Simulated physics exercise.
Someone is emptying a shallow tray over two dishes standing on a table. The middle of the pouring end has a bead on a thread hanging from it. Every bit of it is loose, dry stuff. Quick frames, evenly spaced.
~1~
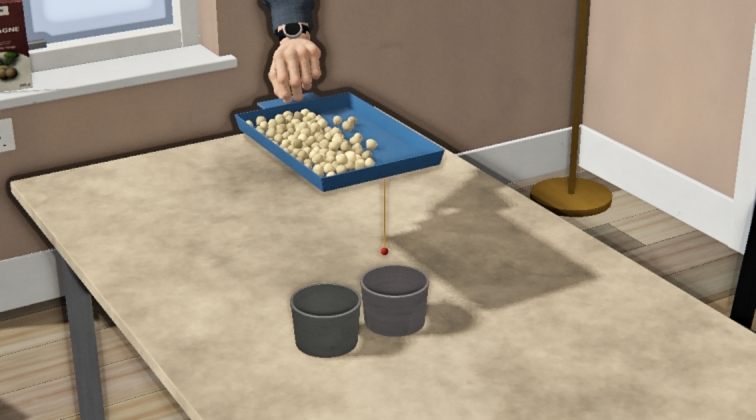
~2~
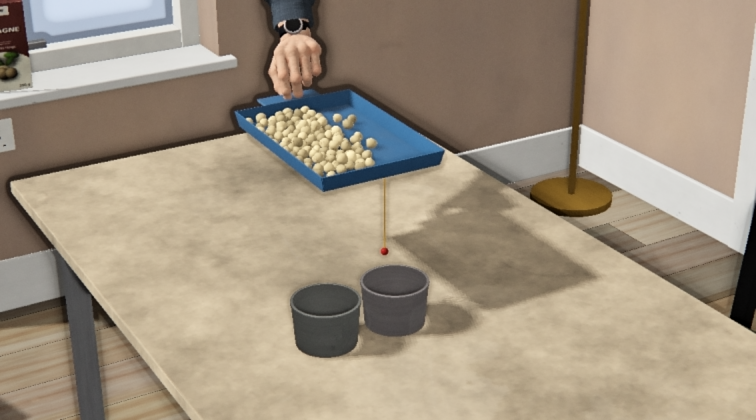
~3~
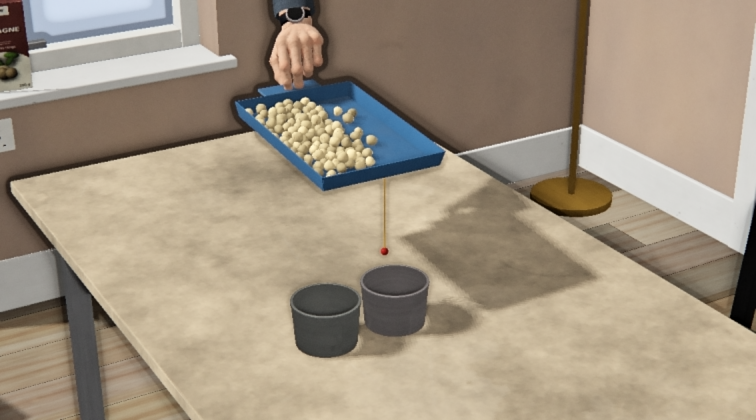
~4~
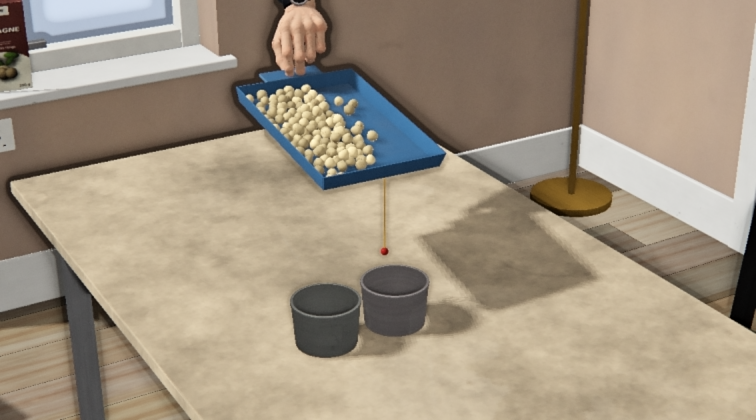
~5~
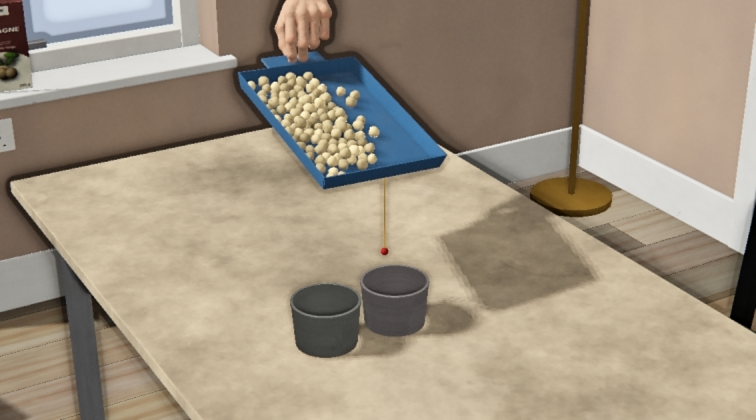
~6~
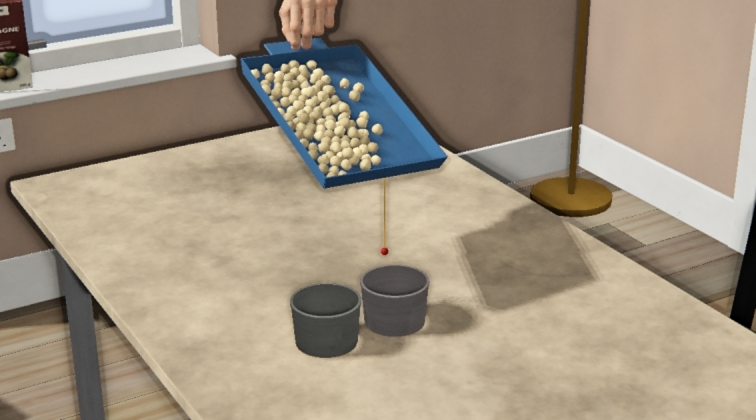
At the start, a hand holds a blue tray of pale, round nuts above two dark dishes on a table, a red bead hanging from its front edge. The hand then gradually raises the back of the tray, steepening its slant, while the nuts shift slightly and the tray's shadow shrinks.
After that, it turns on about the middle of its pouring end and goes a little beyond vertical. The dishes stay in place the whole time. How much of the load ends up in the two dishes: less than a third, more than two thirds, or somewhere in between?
Less than a third ends up in them.
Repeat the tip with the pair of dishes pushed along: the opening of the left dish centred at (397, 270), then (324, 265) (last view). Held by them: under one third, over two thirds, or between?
Try 1 - between a third and two thirds; try 2 - under a third.
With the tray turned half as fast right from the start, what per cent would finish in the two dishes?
Result: About 20 per cent.
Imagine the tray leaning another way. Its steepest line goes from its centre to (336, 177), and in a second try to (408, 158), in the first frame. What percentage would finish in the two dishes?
Near 60 % and 0 %.
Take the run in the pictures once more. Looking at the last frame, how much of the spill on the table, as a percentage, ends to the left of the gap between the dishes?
Close to 0 per cent of the spill, I think.
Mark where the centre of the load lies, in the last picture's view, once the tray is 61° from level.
Somewhere about pixel (385, 142).
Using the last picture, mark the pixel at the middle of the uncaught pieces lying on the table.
My estimate puts the centre near (493, 317).
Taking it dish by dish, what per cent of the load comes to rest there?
Roughly 0 in a hundred for the left dish, roughly 20 in a hundred for the right dish.
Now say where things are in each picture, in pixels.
Corners of the pouring end (323, 176) and (440, 149), level; middle of the load (310, 144), macadamia nuts; left dish (342, 332); right dish (412, 311); bead on its thread (385, 251), in the first frame.
Corners of the pouring end (323, 176) and (440, 149), level; middle of the load (310, 142), in the second frame.
Corners of the pouring end (324, 176) and (441, 150), tipped barely, lowest at the right corner; middle of the load (310, 137), in the third frame.
Corners of the pouring end (325, 175) and (442, 152), tipped a little, lowest at the right corner; middle of the load (311, 129), in the fourth frame.
Corners of the pouring end (326, 175) and (442, 153), tipped a little, lowest at the right corner; middle of the load (313, 122), in the fifth frame.
Corners of the pouring end (327, 175) and (443, 155), tipped clearly, lowest at the right corner; middle of the load (316, 116), roughly a quarter on the move; left dish (342, 332); right dish (412, 311), in the sixth frame.
Just after the last frame, tray tipped steeply; almost all on the tray; about a tenth in the air.
A moment on, tray tipped right over; roughly two thirds on the tray; just a few in the right dish; roughly a quarter outside both; about a tenth in the air.
Further on, tray tipped past a quarter turn; roughly a quarter in the right dish; the larger part outside both.
When it is over, tray tipped past a quarter turn; not one in the left dish; roughly a quarter in the right dish; the larger part outside both.
